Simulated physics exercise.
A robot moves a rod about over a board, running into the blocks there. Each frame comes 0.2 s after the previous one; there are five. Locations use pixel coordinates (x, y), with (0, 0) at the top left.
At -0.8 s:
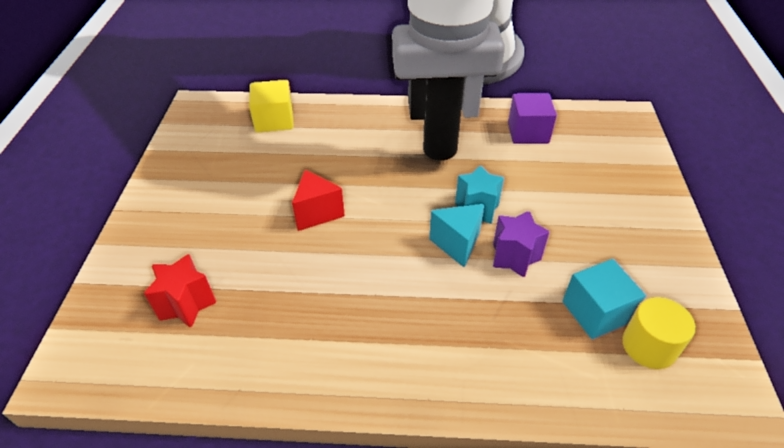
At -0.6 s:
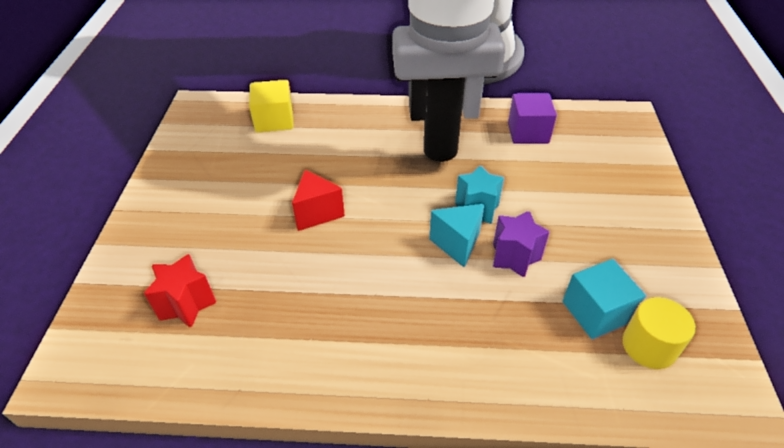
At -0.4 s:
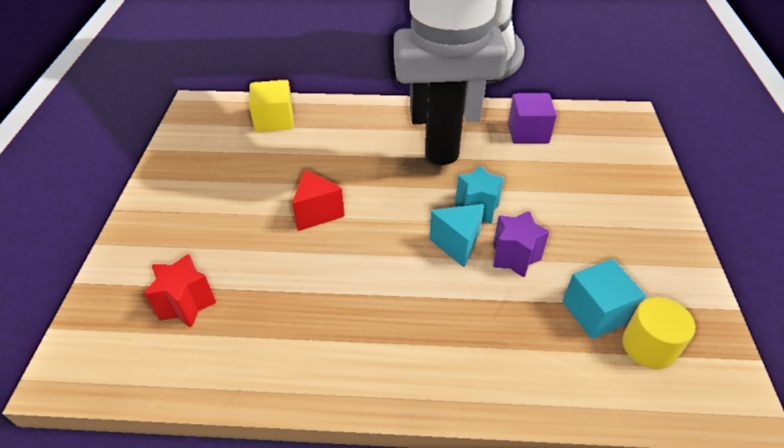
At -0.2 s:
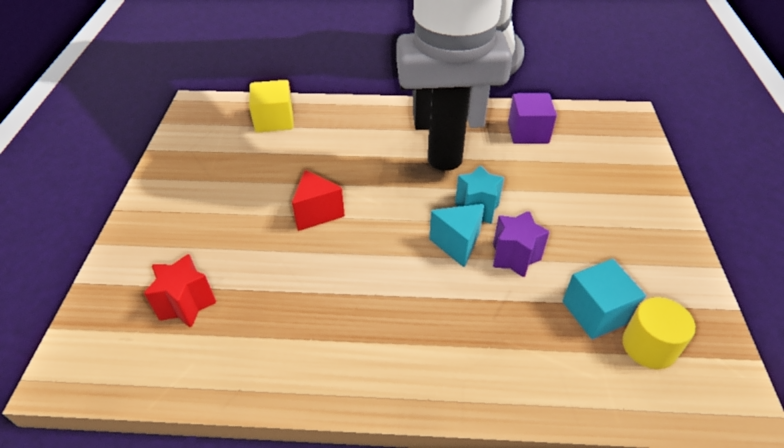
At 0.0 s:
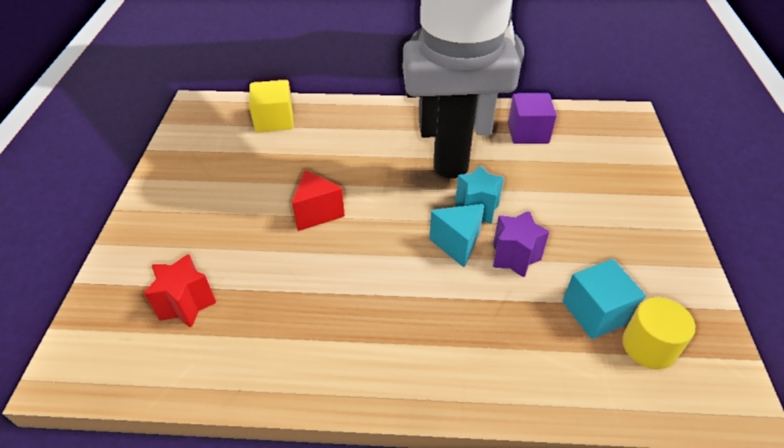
On a striped wooden board, a robot's black rod edging slightly down and right toward the viewer, the colourful blocks staying still.
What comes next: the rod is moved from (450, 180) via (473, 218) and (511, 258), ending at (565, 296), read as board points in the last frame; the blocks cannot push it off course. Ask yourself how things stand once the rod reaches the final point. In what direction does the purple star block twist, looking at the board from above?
Rotates clockwise.
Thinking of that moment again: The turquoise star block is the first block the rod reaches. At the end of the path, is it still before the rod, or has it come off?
I think it holds its spot in front.
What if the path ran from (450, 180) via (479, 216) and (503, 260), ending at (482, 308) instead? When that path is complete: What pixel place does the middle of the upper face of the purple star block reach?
At (576, 315).
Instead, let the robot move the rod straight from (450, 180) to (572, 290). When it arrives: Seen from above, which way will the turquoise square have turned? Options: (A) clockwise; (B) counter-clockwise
B: Counter-clockwise.
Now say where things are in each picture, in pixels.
The first frame shows lower end of the rod (440, 150), tops of blocks, turquoise triangular piece (461, 217), turquoise star block (481, 181), purple star block (522, 228), turquoise square (609, 284), yellow cylinder (666, 319).
The second frame shows rod (441, 151), blocks as before.
The third frame shows rod (442, 154), blocks as before.
The fourth frame shows rod (445, 160), blocks as before.
The fifth frame shows rod (451, 167), turquoise triangular piece (461, 217), turquoise star block (481, 181), purple star block (522, 228), turquoise square (609, 284), yellow cylinder (666, 319).
What follows on the original path. One third of the way, rod (475, 206); turquoise triangular piece (466, 223), turned 40° clockwise; turquoise star block (508, 208), turned 15° anticlockwise; purple star block (531, 236).
Two thirds of the way, rod (514, 245); turquoise triangular piece (466, 226), turned 60° clockwise; turquoise star block (551, 251), turned 15° anticlockwise; purple star block (578, 283); turquoise square (635, 300), turned 25° anticlockwise; yellow cylinder (689, 331).
At the end, rod (569, 283); turquoise triangular piece (466, 226), turned 60° clockwise; turquoise star block (602, 299); purple star block (619, 341), turned 20° clockwise; turquoise square (672, 328), turned 65° anticlockwise; yellow cylinder (739, 349).
